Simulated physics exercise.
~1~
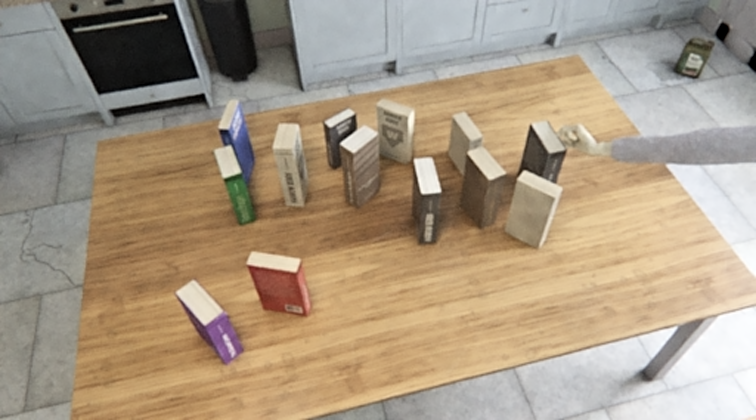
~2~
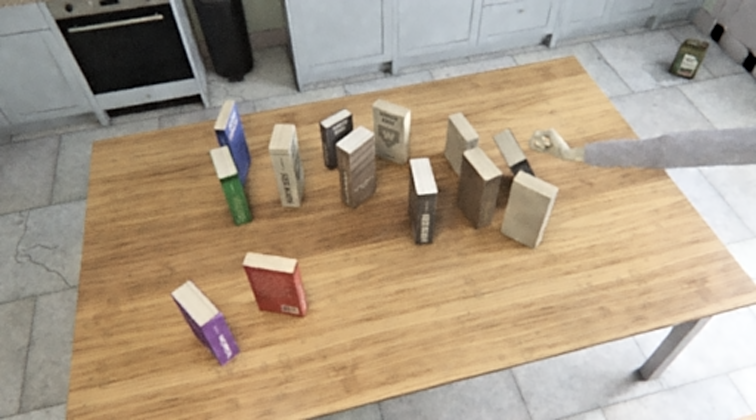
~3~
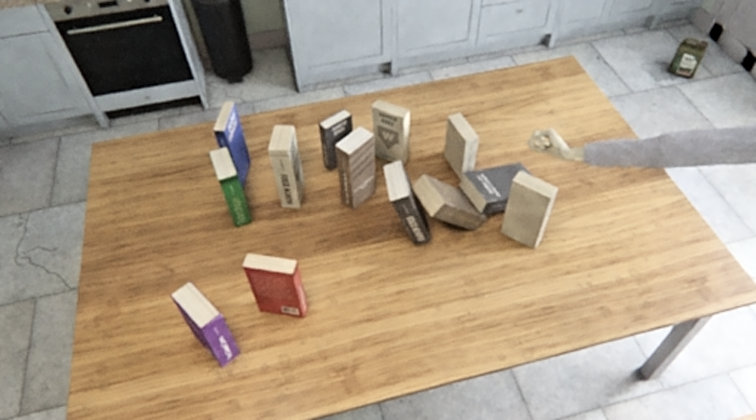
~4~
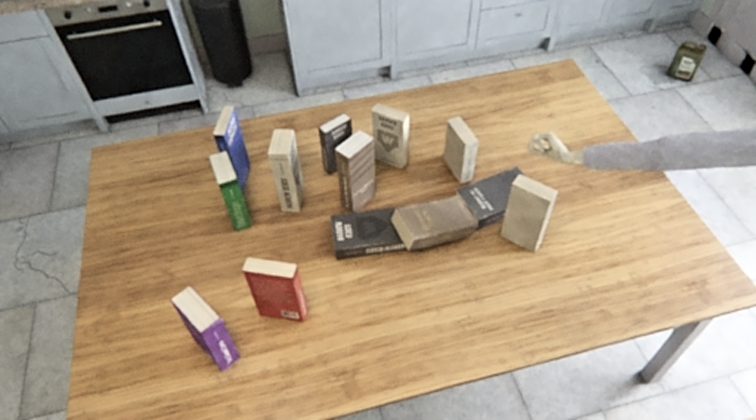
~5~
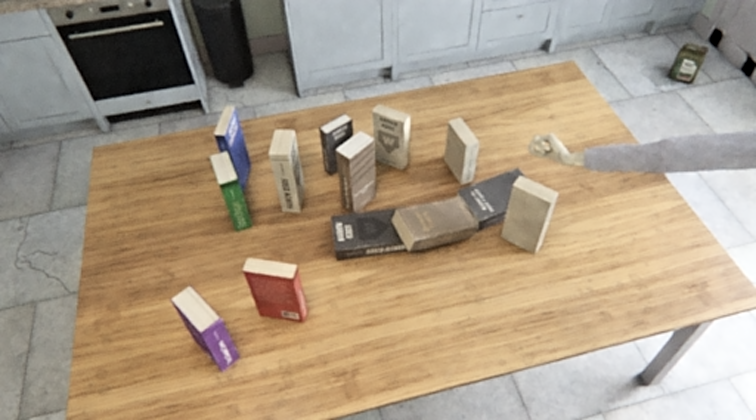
On a wooden table in a kitchen, a hand tips a dark book at the right, which falls leftward and topples two neighbouring books in turn, leaving the three lying in a row while the purple, red, green, blue and other books stay standing.
